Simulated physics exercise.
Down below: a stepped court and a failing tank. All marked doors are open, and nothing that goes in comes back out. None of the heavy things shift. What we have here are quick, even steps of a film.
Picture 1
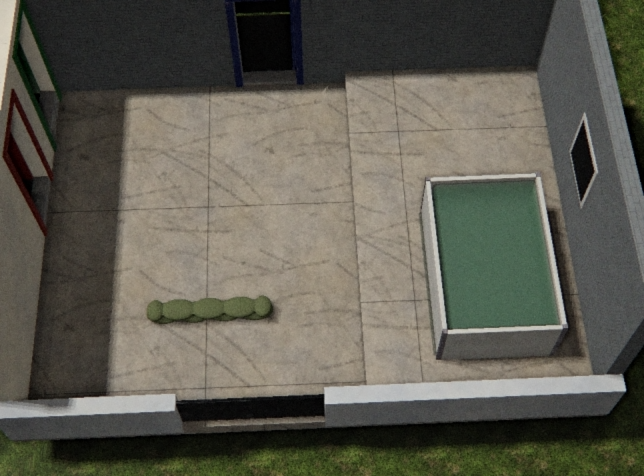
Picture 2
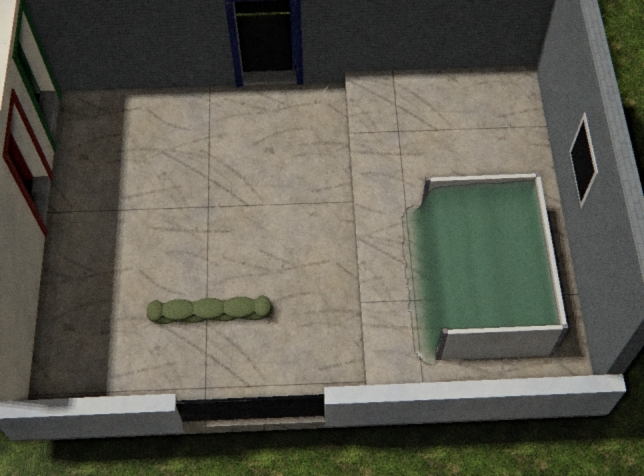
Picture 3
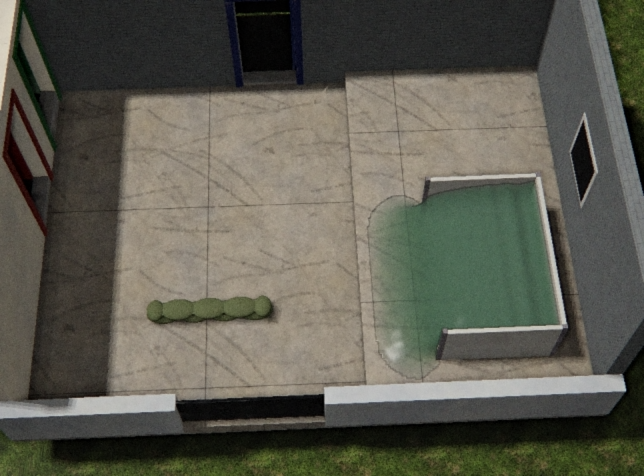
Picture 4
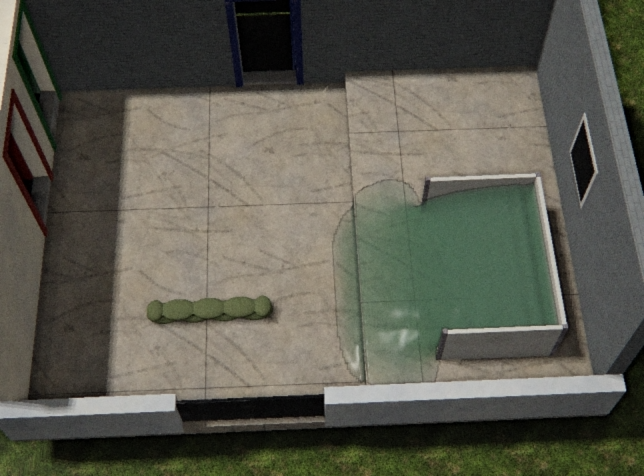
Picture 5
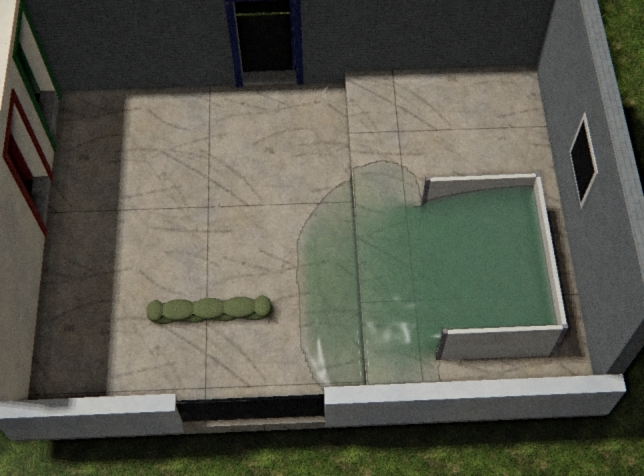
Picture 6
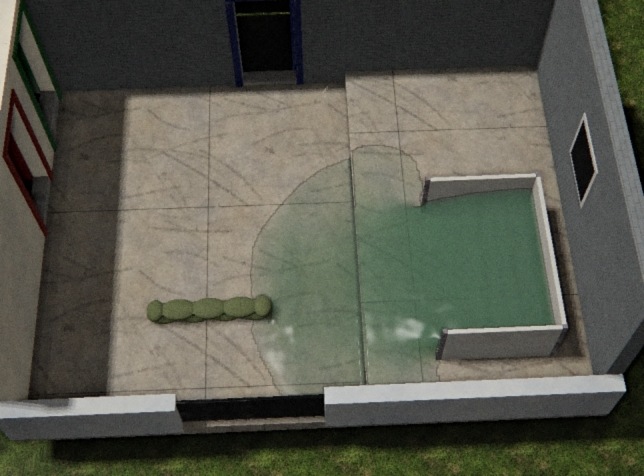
Walled stone courtyard with green water bursting from the left side of a white-walled tank and spreading leftward to a low hedge.
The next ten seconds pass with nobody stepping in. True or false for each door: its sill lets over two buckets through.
The green door false; the blue door true; the red door true.
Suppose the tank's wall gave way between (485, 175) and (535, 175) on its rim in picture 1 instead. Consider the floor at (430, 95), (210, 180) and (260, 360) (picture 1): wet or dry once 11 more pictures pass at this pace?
Listed order gives sopping; left alone; left alone.
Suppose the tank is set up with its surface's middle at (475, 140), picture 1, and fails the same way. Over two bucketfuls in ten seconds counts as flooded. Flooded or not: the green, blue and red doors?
Green tops the limit, blue tops the limit and red tops the limit.
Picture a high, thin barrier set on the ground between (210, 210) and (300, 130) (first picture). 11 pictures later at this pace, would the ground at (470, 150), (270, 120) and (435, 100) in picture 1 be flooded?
Untouched; untouched; untouched.
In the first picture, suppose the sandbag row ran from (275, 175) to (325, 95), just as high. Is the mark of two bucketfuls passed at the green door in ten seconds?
In brief, the green one remains within the limit.
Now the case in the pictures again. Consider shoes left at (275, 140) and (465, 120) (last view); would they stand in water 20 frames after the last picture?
Point one: Swamped. Point two: Unflooded.
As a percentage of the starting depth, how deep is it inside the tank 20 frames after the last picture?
About 12 per cent.
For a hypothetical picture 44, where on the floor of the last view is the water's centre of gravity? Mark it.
Centre of the water: Near (226, 223).
A moment on, water covers 50 % of the floor; the green door not reached, the blue door not reached, the red door not reached.
Next, water covers 70 % of the floor; the green door not reached, the blue door wet at the sill, nothing in, the red door under two buckets in.
Then, water covers 75 % of the floor; the green door wet at the sill, nothing in, the blue door wet at the sill, nothing in, the red door over two buckets in.
Later, water covers 75 % of the floor; the green door wet at the sill, nothing in, the blue door under two buckets in, the red door over two buckets in.
In the end, water covers 75 % of the floor; the green door wet at the sill, nothing in, the blue door over two buckets in, the red door over two buckets in.
